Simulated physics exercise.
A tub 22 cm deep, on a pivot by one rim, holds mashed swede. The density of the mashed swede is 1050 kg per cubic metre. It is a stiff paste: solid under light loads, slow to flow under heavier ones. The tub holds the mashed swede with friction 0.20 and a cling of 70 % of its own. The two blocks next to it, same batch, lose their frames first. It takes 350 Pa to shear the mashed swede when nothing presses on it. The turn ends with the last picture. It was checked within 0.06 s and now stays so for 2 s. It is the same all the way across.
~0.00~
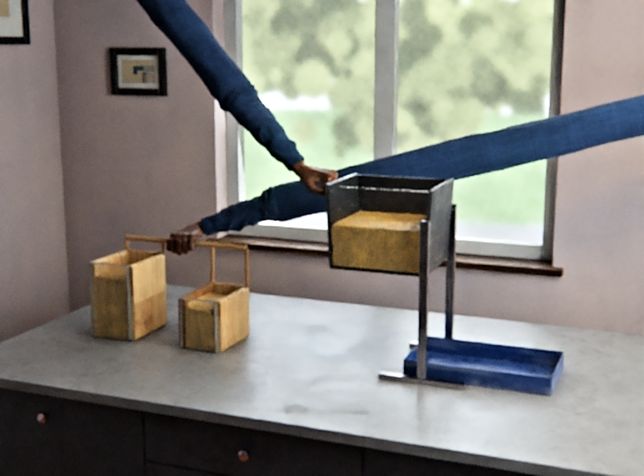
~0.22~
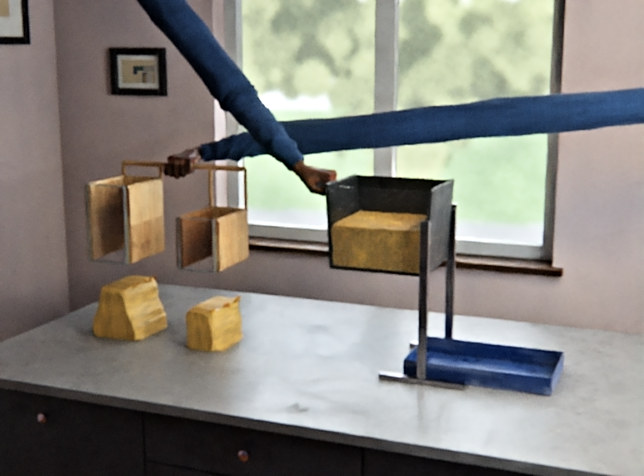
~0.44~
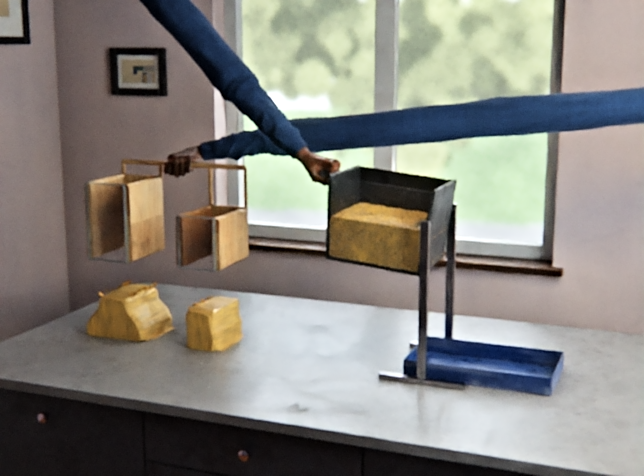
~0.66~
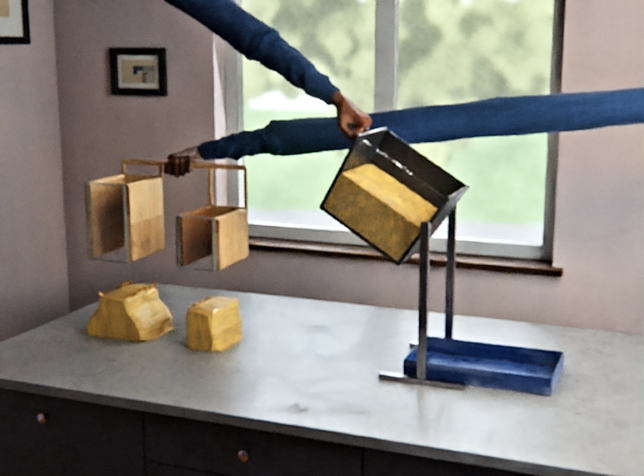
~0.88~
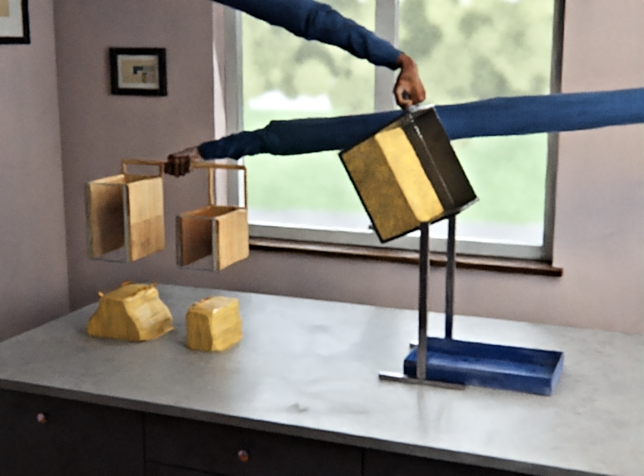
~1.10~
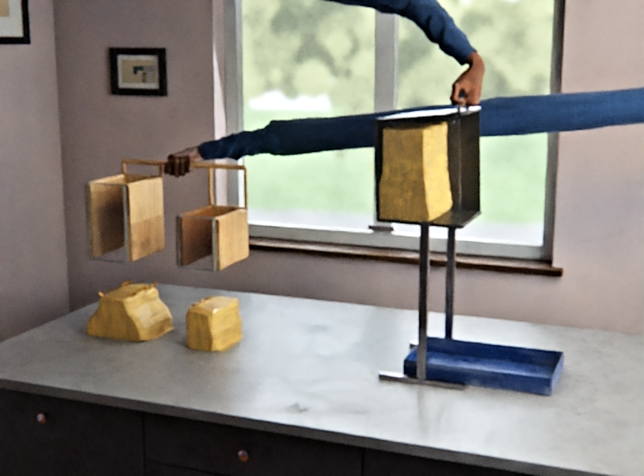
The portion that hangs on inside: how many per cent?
Close to 60 per cent.
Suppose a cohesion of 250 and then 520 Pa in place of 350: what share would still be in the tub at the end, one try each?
In turn about 55 %, 85 %.
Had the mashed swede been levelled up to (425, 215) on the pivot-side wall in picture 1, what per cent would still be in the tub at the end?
Then about 45 %.
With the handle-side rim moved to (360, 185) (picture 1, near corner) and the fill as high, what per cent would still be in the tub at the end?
Then about 100 %.
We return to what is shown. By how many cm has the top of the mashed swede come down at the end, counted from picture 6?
Roughly 15 cm.
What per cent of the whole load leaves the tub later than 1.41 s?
About 18 %.
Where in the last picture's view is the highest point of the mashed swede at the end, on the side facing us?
Near (399, 185).
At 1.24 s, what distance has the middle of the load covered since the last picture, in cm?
About 6 cm.
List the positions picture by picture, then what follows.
Handle-side rim at (328, 186), tilt 0 degrees; top of the mashed swede at (383, 228); blocks stand 20 cm, 13 cm (left to right), in the first picture.
Handle-side rim at (328, 186), tilt 0 degrees; top of the mashed swede at (383, 228); blocks stand 16 cm, 12 cm (left to right), in the second picture.
Handle-side rim at (331, 176), tilt 5 degrees; top of the mashed swede at (336, 216); blocks stand 14 cm, 12 cm (left to right), in the third picture.
Handle-side rim at (359, 137), tilt 32 degrees; top of the mashed swede at (345, 175); blocks stand 14 cm, 12 cm (left to right), in the fourth picture.
Handle-side rim at (410, 113), tilt 62 degrees; top of the mashed swede at (374, 138); blocks stand 14 cm, 12 cm (left to right), in the fifth picture.
Handle-side rim at (459, 117), tilt 87 degrees; top of the mashed swede at (412, 130); blocks stand 14 cm, 12 cm (left to right), in the sixth picture.
After 1.24 s, the tub is at 87 degrees and holds 100 %.
After 1.41 s, the tub is at 87 degrees and holds 78 %.
After 1.58 s, the tub is at 87 degrees and holds 61 %.
After 1.75 s, the tub is at 87 degrees and holds 60 %.
After 3.10 s, at the end, the tub is at 87 degrees and holds 60 %.
